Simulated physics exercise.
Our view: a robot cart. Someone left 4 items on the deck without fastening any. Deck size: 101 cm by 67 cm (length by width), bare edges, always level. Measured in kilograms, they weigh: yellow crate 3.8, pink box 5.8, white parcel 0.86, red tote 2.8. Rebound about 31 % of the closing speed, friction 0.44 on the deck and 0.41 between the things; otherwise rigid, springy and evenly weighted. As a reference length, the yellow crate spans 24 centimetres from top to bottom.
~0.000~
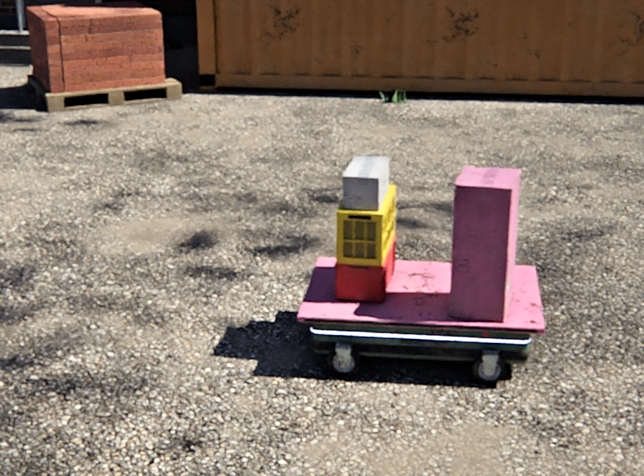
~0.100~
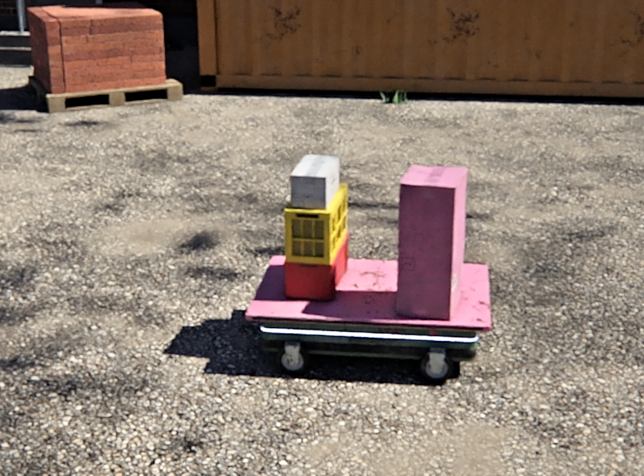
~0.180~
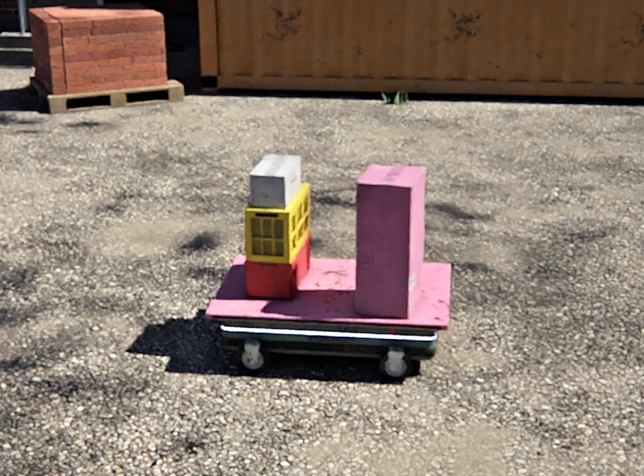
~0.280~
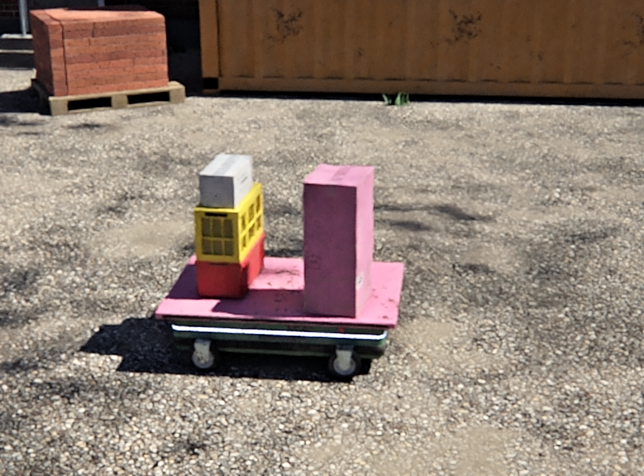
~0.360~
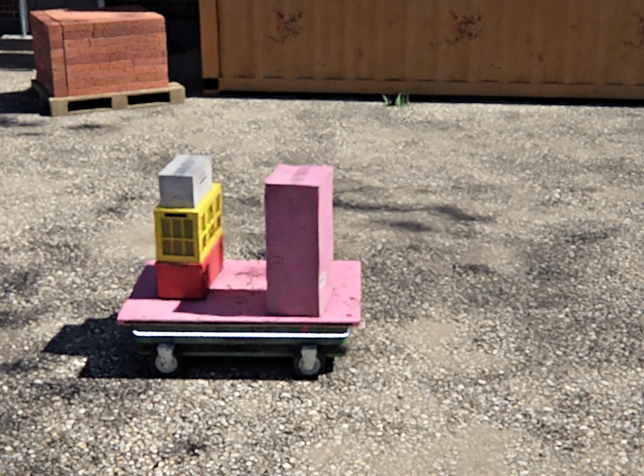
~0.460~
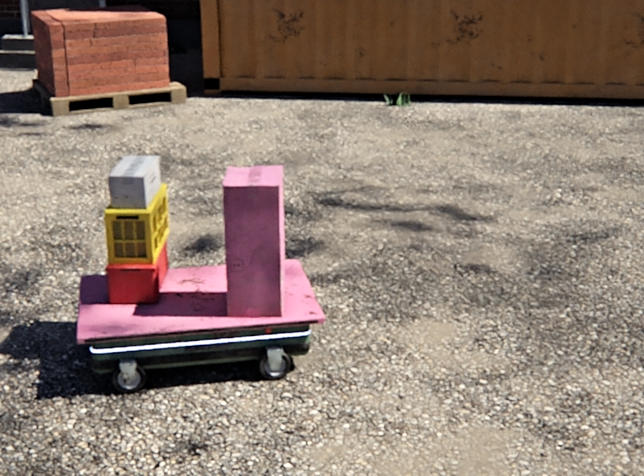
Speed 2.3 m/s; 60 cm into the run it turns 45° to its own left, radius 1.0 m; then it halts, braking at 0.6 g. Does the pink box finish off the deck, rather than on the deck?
No.
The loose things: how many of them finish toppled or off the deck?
Count: 4.
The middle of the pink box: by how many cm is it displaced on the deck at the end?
Roughly 52 centimetres.
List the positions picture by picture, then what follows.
The first frame shows cart 0 cm along; pink box (485, 243); yellow crate (367, 223).
The second frame shows cart 23 cm along; red tote (317, 265); yellow crate (317, 222).
The third frame shows cart 41 cm along; white parcel (276, 181); red tote (279, 264).
The fourth frame shows cart 64 cm along; yellow crate (230, 221); white parcel (227, 181).
The fifth frame shows cart 83 cm along, turned 5°; white parcel (186, 181) shifted 4 cm; red tote (191, 265) shifted 3 cm.
The sixth frame shows cart 106 cm along, turned 18°; pink box (255, 241); white parcel (135, 182) shifted 18 cm.
Around 0.86 s, cart 193 cm along, turned 45°; yellow crate, white parcel and red tote now off the deck; pink box shifted 5 cm near (78, 276).
Around 1.26 s, cart 213 cm along, turned 45°, stopped; pink box at 36° to upright.
Finally (2.1 s), off the deck, yellow crate, white parcel and red tote; on their side or leaning hard on the deck, pink box.
